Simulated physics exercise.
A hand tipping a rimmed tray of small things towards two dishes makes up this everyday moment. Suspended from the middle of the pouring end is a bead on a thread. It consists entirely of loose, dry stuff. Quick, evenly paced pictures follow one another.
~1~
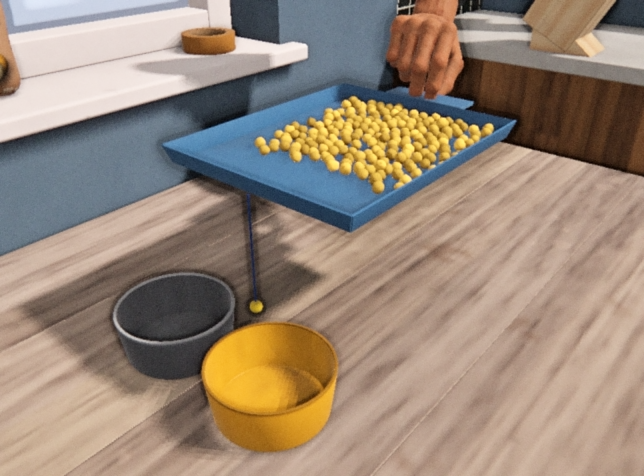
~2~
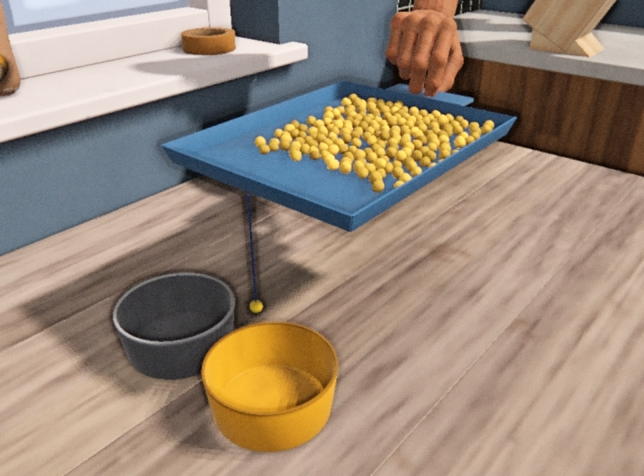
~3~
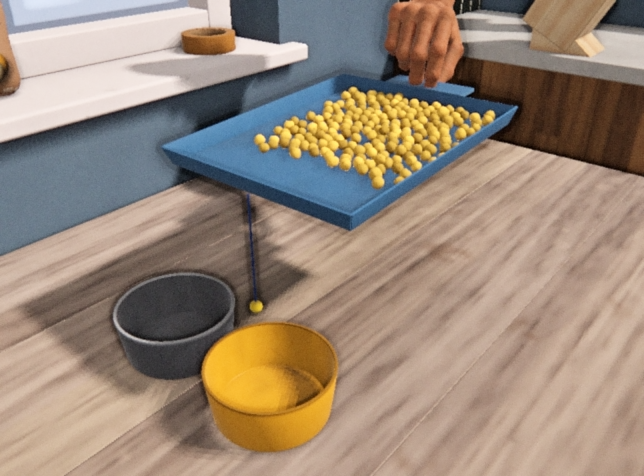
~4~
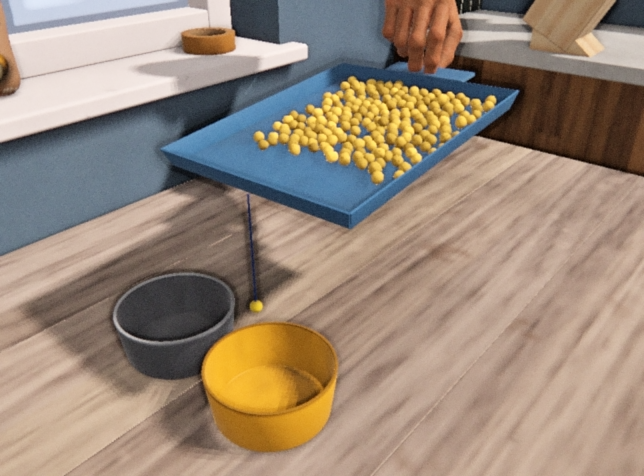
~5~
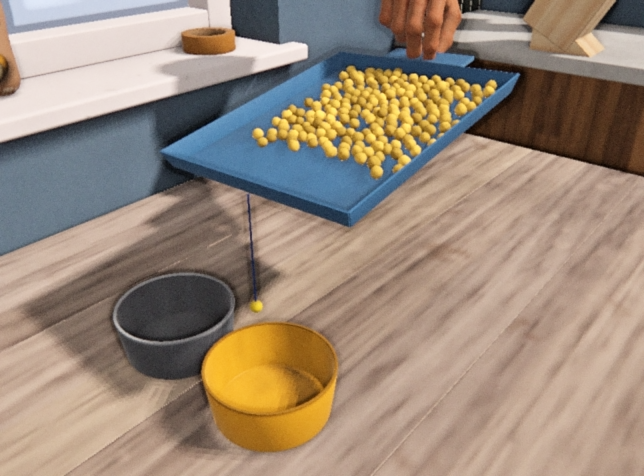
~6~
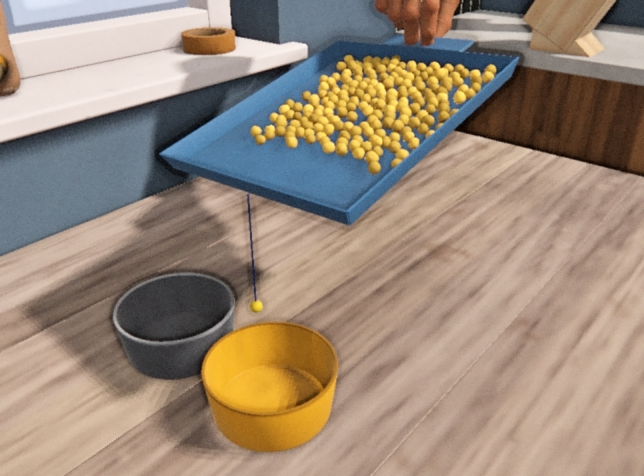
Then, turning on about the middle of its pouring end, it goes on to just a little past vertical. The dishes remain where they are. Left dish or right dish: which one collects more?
The left one.
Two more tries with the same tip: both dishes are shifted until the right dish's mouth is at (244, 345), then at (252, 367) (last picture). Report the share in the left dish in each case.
Around 60 and around 70 per cent, in that order.
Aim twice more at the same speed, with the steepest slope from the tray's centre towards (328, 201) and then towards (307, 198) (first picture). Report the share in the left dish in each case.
0 % and 0 %, roughly.
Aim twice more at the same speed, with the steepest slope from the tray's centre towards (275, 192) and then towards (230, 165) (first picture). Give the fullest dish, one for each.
Results - the dish on the right side first, the dish on the left side second.
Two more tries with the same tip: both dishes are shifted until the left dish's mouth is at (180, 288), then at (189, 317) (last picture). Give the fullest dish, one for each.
Try 1 - the dish at left; try 2 - the dish at left.
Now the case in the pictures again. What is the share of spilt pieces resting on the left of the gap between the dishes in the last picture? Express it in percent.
Estimate: Near 80 per cent.
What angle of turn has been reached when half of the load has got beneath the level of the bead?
That would be about 95 degrees from level.
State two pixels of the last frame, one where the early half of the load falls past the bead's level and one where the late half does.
Early-half point (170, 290); late-half point (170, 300).
Soon after the last picture, tray tipped steeply; most on the tray; a stray few in the right dish; a small part in the left dish; a stray few outside both; a stray few in the air.
A little later, tray tipped right over; a small part on the tray; a small part in the right dish; about two thirds in the left dish; a small part outside both; about a quarter in the air.
Later still, tray tipped past a quarter turn; a small part in the right dish; most in the left dish; a small part outside both.
At rest, tray tipped past a quarter turn; a small part in the right dish; most in the left dish; a small part outside both.
